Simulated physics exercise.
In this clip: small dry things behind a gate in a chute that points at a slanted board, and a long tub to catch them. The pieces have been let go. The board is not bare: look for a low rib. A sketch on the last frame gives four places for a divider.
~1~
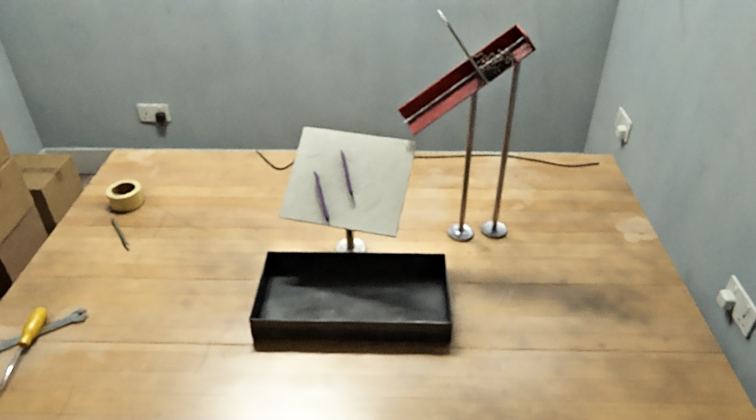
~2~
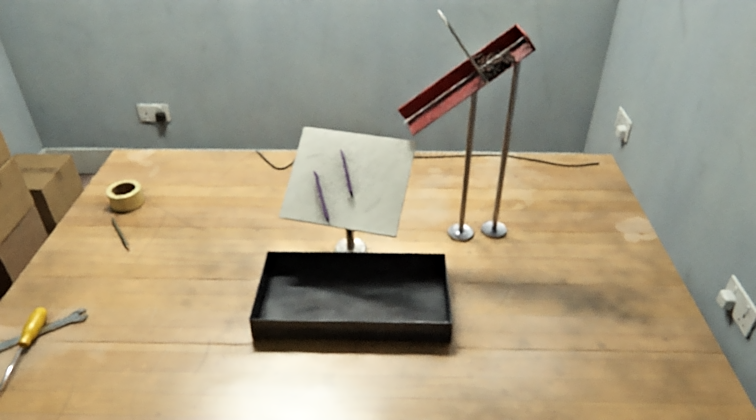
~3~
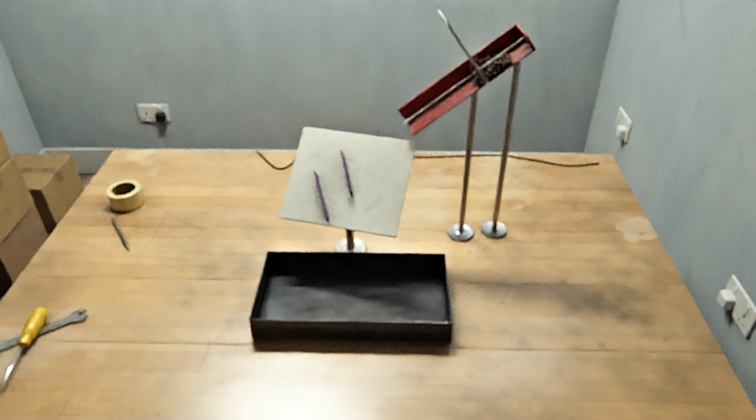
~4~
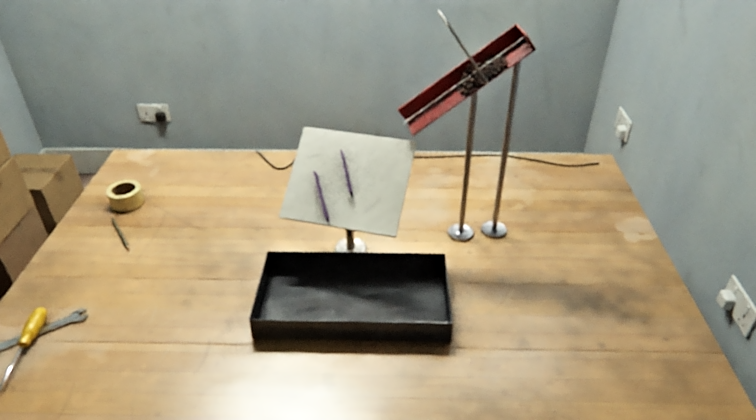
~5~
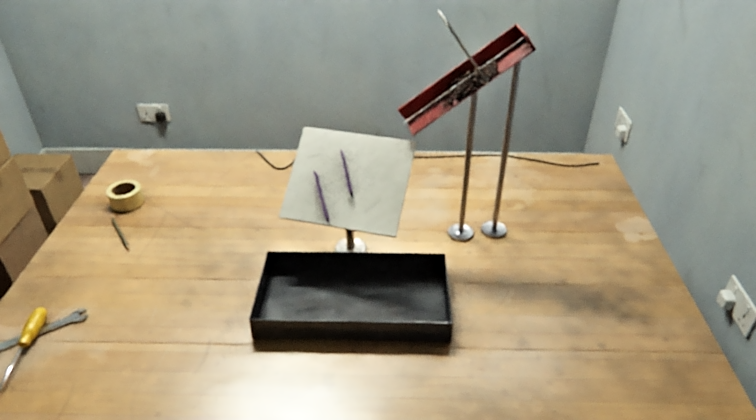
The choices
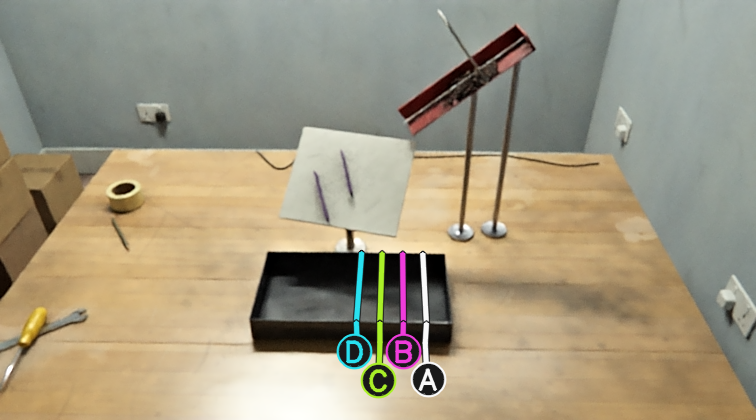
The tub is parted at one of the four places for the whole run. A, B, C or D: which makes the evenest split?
Choose D.
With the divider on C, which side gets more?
Left.
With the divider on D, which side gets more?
More lands on the left.
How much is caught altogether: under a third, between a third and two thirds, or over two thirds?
About that: Over two thirds.
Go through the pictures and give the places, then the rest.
Load behind the gate at (492, 62), allspice berries; lip of the chute at (410, 129), sloping fairly steeply, in the first picture.
Middle of the board at (348, 179), tilted fairly steeply; middle of its low edge at (336, 227); of its high edge at (359, 134), in the second picture.
Front corners of the tub at (249, 319) and (452, 323), empty; front of the load at (476, 82), in the third picture.
Middle of the load at (478, 71); its front at (462, 92), about a quarter of the way to the lip; rib from (341, 150) to (350, 191); rib from (314, 171) to (326, 218), in the fourth picture.
Middle of the load at (474, 80); its front at (445, 105), about half of the way to the lip, in the fifth picture.
On the marked copy, line A crosses the front rim at (426, 322); line B crosses the front rim at (403, 322); line C crosses the front rim at (379, 322); line D crosses the front rim at (356, 321).
With A, of what is caught, all on the left of the divider, none on the right.
With B, of what is caught, all on the left of the divider, none on the right.
With C, of what is caught, nearly all on the left of the divider, a stray few on the right.
With D, of what is caught, about two thirds on the left of the divider, about a third on the right.
